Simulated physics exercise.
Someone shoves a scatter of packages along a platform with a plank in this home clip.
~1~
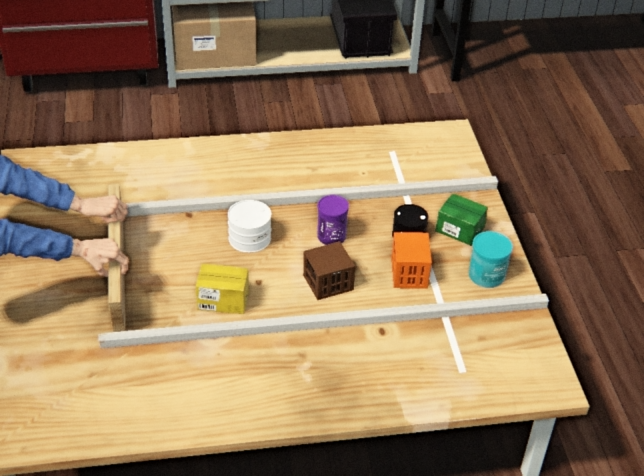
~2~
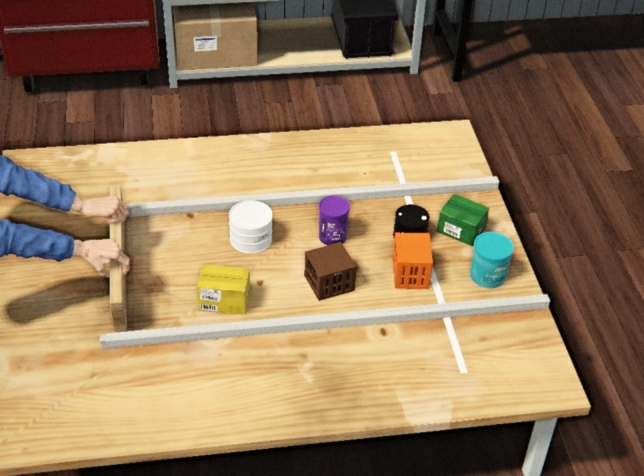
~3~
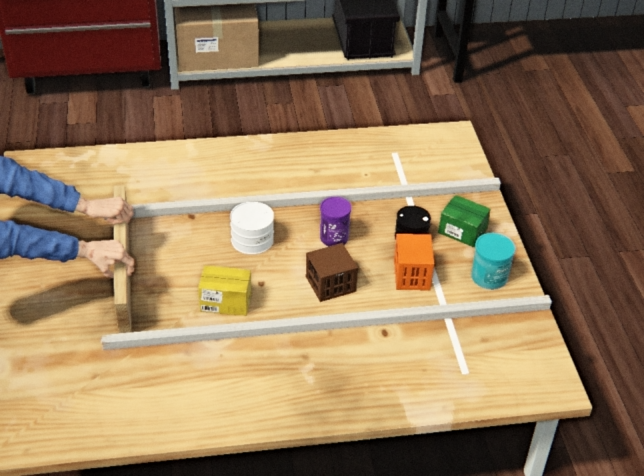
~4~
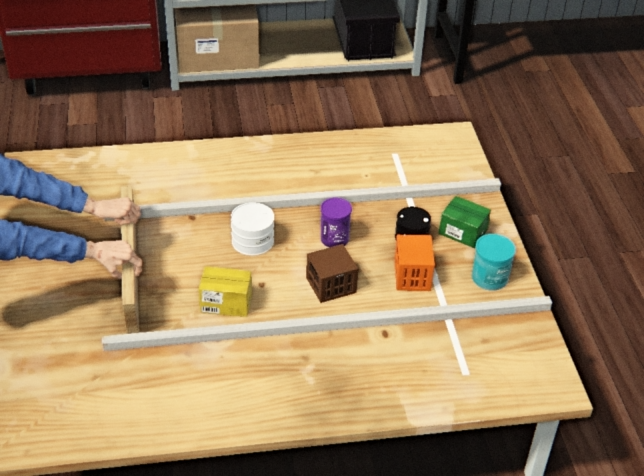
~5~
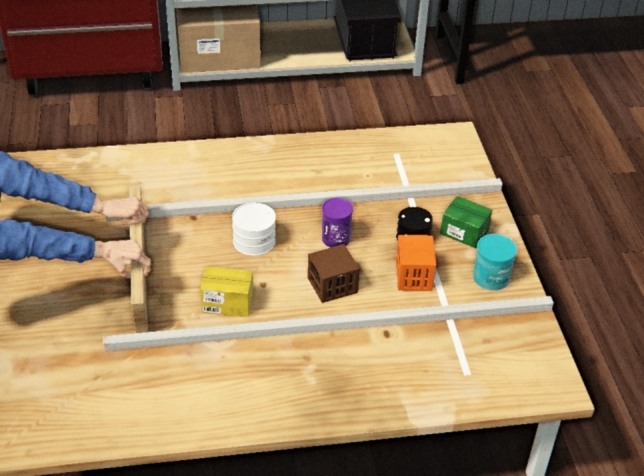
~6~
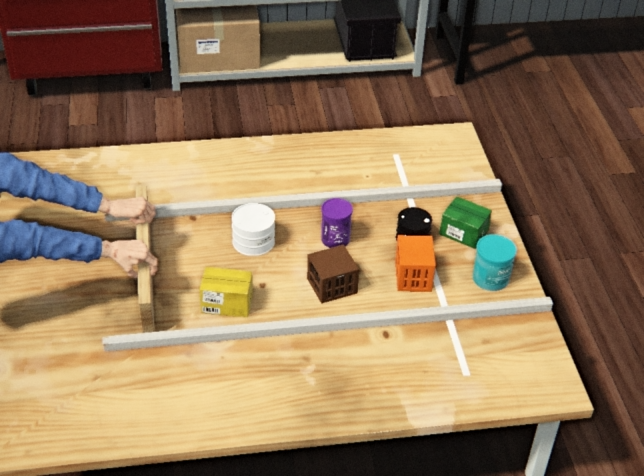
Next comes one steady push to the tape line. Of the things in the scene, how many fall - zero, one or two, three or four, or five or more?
Of those, one or two fall.
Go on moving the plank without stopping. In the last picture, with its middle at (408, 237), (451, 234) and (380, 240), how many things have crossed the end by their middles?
In that order 1, 2 and 0.
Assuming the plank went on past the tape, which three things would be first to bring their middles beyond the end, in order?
First comes the turquoise pail, next the orange crate, and after that the brown crate.
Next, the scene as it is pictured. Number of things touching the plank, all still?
Number: 3.
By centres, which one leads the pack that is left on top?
That's the orange crate.
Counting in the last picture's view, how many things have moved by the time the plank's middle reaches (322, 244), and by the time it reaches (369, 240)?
Counts: 5 / 8.
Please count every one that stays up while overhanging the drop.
Count of overhanging things: 1.
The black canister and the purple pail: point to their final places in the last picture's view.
Final centres, first then second: (473, 240), (441, 230).
Soon after, none off yet; turquoise pail at rest near (494, 263); green parcel at rest near (466, 222); black canister at rest near (414, 228).
Then, none off yet; turquoise pail moved about its own width near (522, 261); green parcel moved a little near (477, 220); black canister moved about its own width near (455, 237).
At rest, the number that fall off is one or two; fallen, turquoise pail.
